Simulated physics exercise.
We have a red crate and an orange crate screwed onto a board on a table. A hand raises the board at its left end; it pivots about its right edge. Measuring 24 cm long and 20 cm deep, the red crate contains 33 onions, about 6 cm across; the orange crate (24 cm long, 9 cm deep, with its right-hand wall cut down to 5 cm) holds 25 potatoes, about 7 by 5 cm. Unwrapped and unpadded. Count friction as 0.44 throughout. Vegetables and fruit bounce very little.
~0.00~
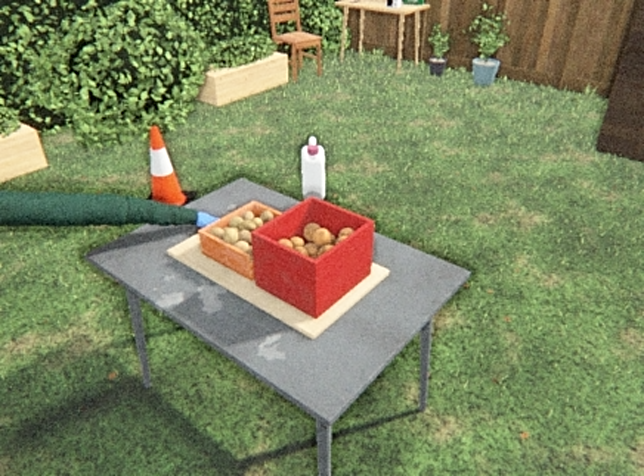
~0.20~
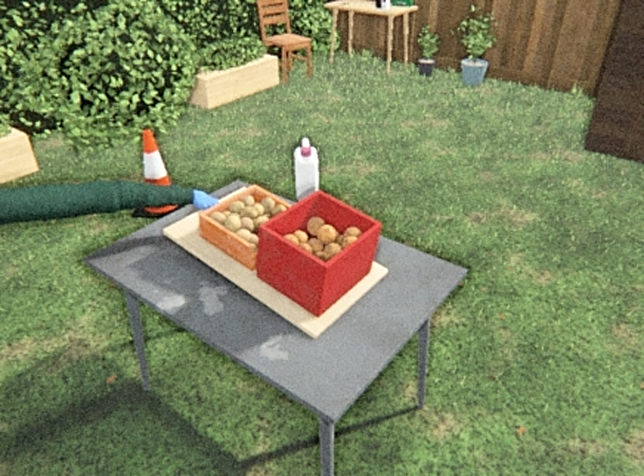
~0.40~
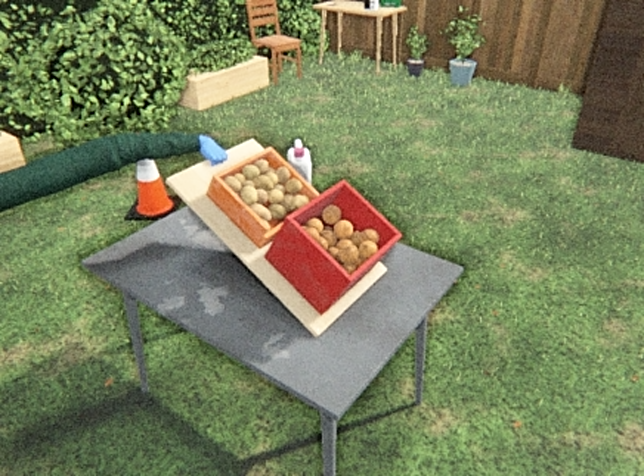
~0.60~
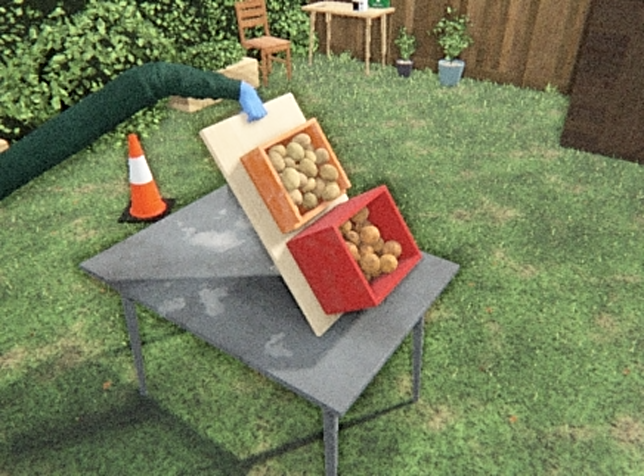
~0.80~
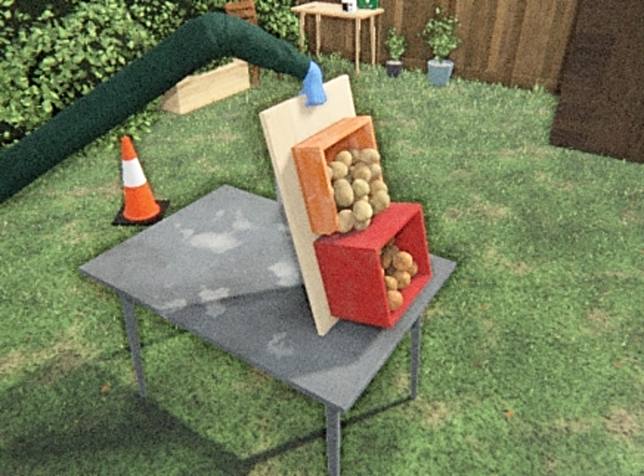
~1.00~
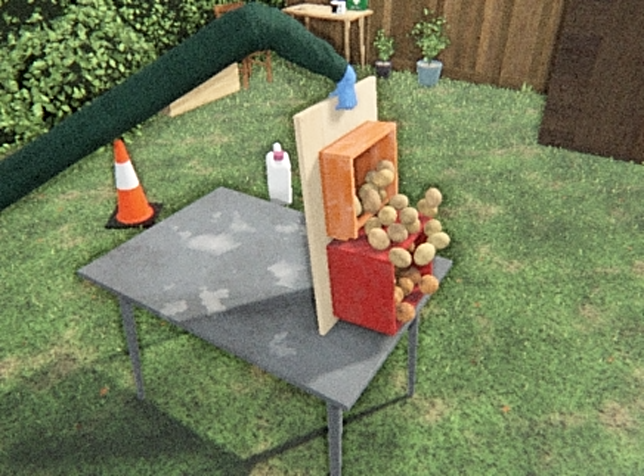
A board carrying an orange crate and a red crate, both full of round vegetables, rises at its left end from a grey garden table, lifted by a blue-gloved hand in a green sleeve. It swings up to nearly upright, and pale potatoes tumble from the orange crate over the red one.
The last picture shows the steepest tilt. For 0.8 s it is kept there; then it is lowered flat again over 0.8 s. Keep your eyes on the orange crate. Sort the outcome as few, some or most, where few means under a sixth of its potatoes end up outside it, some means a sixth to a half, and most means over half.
Most.
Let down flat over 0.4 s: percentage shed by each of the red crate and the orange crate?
Then the red crate sheds 20 %, while the orange crate sheds 70 %.
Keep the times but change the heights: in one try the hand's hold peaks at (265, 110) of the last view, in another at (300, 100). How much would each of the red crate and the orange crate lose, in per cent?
Loss per try - red crate 0 / 10 percent, orange crate 20 / 40 percent.
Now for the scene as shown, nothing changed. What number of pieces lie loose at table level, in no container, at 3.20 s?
Some 5 in number.
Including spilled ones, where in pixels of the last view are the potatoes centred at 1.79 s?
In the last picture they centre on about (409, 229).
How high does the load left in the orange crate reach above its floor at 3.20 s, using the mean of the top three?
About 7 cm.
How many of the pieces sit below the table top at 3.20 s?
Number of pieces - roughly 16.
After 1.35 s, tilt 84°; the red crate is down by 3 of 33 and the orange crate is down by 14 of 25.
After 1.79 s, tilt 84°; the red crate is down by 4 of 33 and the orange crate is down by 15 of 25.
After 2.41 s, tilt 12°; the red crate is down by 5 of 33 and the orange crate is down by 16 of 25.
Final count (at 3.20 s), the red crate is down by 5 of 33 and the orange crate is down by 16 of 25. Asked share, 16 of 25, 64 per cent.
